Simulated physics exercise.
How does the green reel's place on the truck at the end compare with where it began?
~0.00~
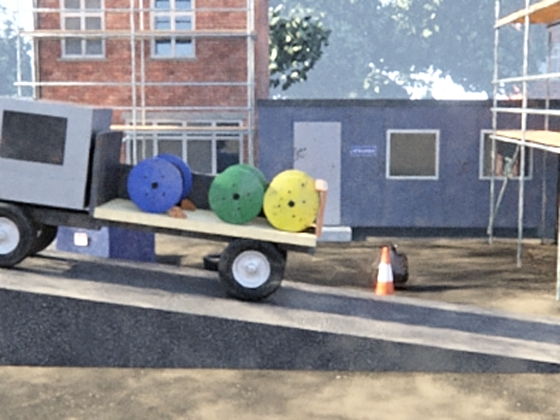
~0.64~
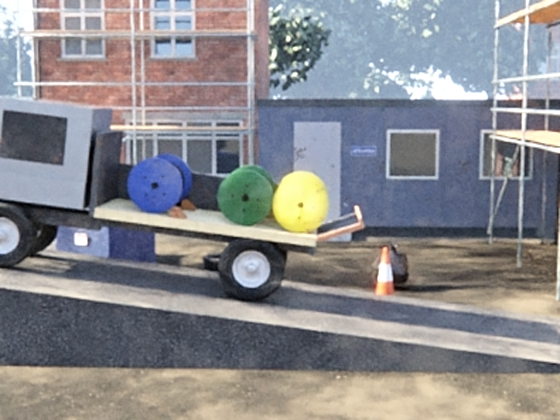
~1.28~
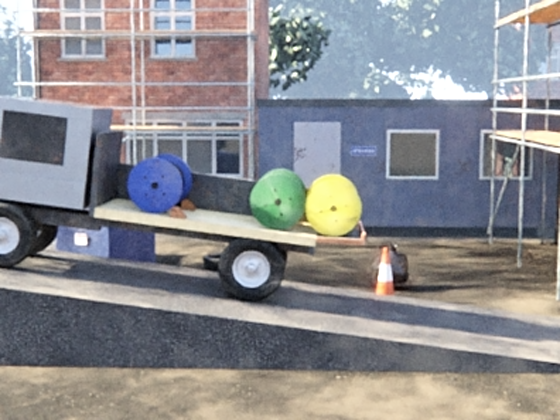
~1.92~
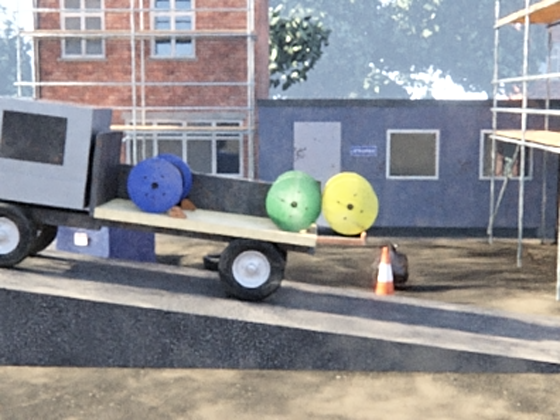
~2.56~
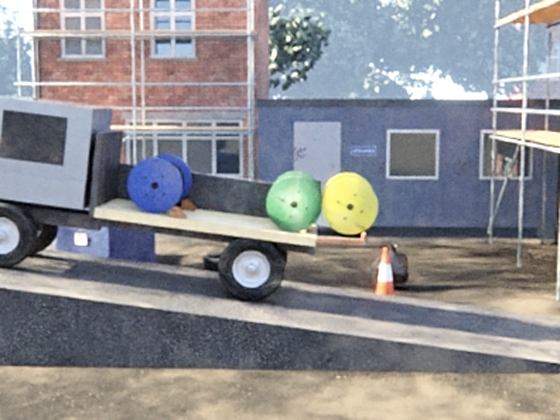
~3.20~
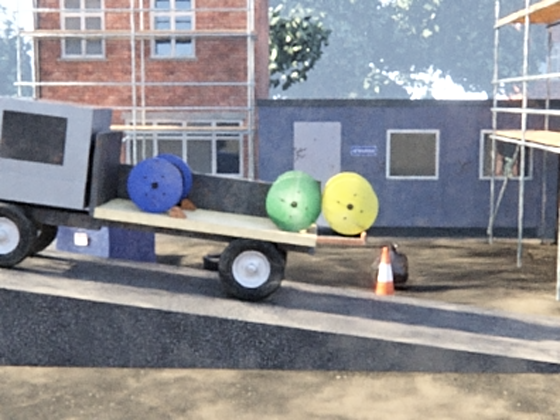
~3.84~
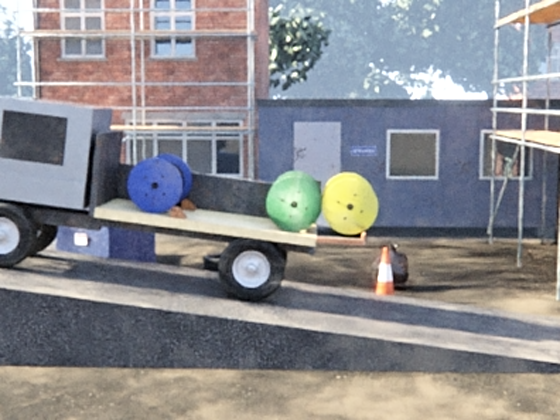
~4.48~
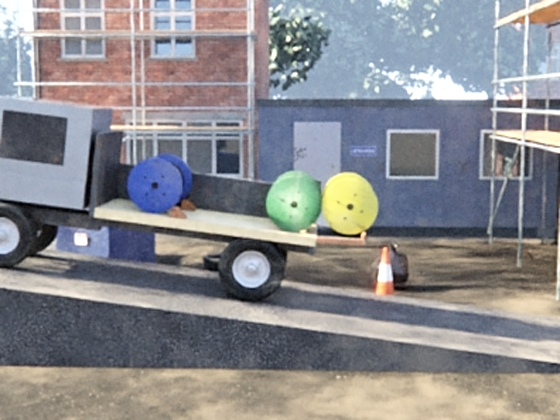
It ends farther to the right, near the tail end of the bed and next to the yellow reel, having started nearer the middle of the bed.
